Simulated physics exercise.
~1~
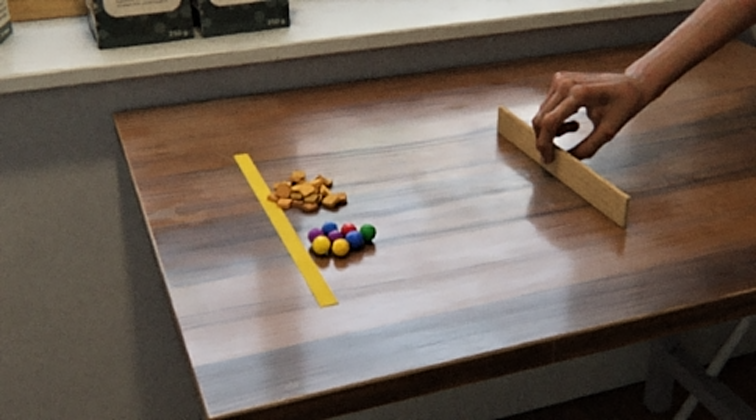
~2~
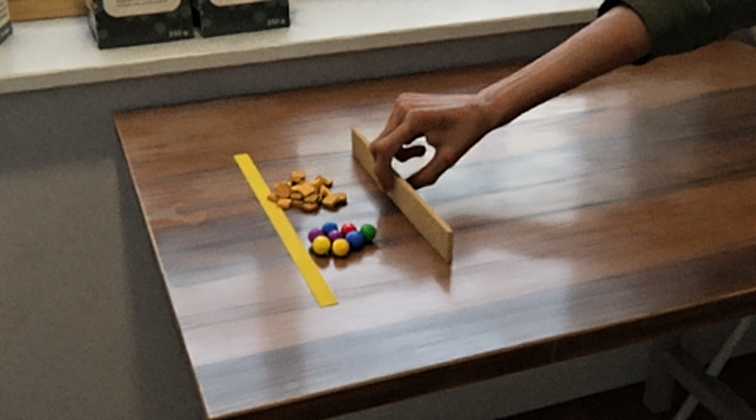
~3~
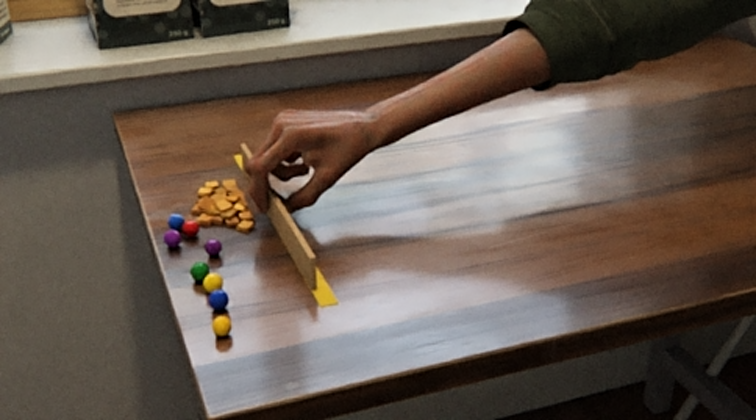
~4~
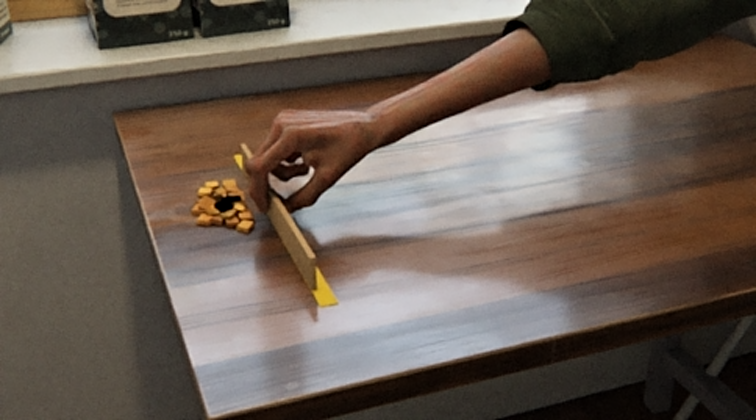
Hand sliding wooden strip left to yellow tape, coloured balls rolling off table while small orange-brown pieces stay in a heap.
